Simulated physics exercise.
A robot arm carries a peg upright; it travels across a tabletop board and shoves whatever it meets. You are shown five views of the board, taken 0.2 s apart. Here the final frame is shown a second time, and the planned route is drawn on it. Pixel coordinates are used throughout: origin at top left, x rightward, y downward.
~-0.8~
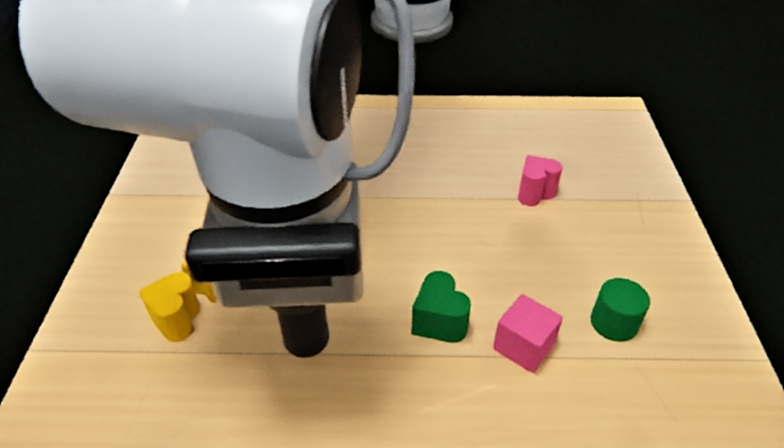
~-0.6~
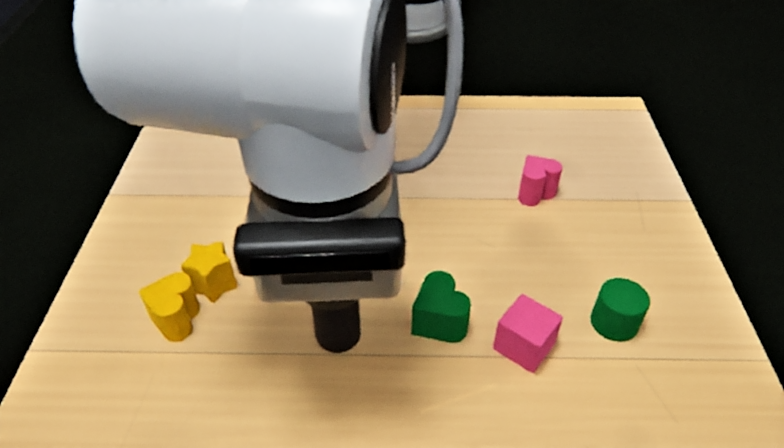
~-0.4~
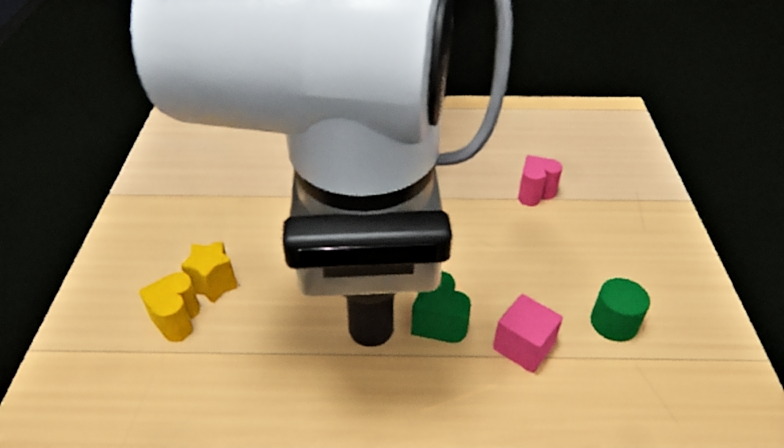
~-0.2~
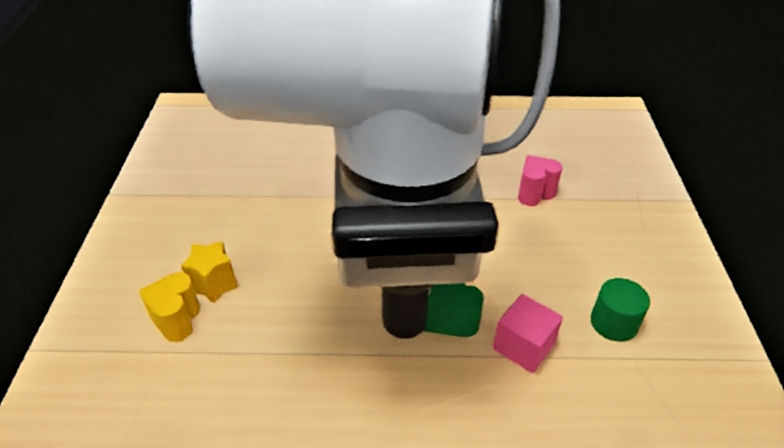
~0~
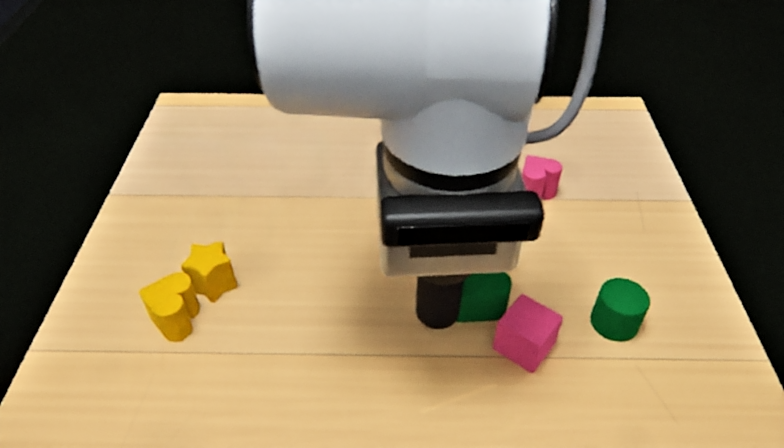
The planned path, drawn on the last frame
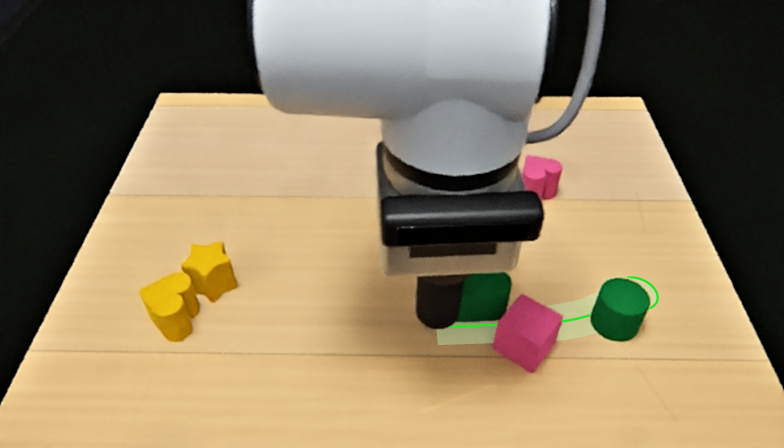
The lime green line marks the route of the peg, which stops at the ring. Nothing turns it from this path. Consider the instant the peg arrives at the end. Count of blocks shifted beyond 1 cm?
That push would leave three or more blocks displaced by more than about 1 cm.
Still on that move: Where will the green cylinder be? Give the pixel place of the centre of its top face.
The middle of its top is at (691, 291).
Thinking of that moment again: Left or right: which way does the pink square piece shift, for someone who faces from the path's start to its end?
It will end up to the right.
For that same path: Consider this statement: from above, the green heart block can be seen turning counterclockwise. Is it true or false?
That is true.
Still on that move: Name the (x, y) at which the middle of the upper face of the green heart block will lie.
The green heart block ends near (521, 263).
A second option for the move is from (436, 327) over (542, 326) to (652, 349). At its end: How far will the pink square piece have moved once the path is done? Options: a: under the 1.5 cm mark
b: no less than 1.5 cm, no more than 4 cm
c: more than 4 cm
That would be c.
Drawn move, from (436, 327) through (546, 323) to (636, 293).
The first path, step by step. One third of the way, peg (515, 309); green heart block (516, 263), turned 90° anticlockwise; pink square piece (558, 325), turned 20° clockwise.
Two thirds of the way, peg (587, 303); green heart block (521, 263), turned 100° anticlockwise; pink square piece (586, 332), turned 45° clockwise; green cylinder (640, 295).
At the end, peg (643, 278); green heart block (521, 263), turned 100° anticlockwise; pink square piece (586, 332), turned 45° clockwise; green cylinder (691, 291).
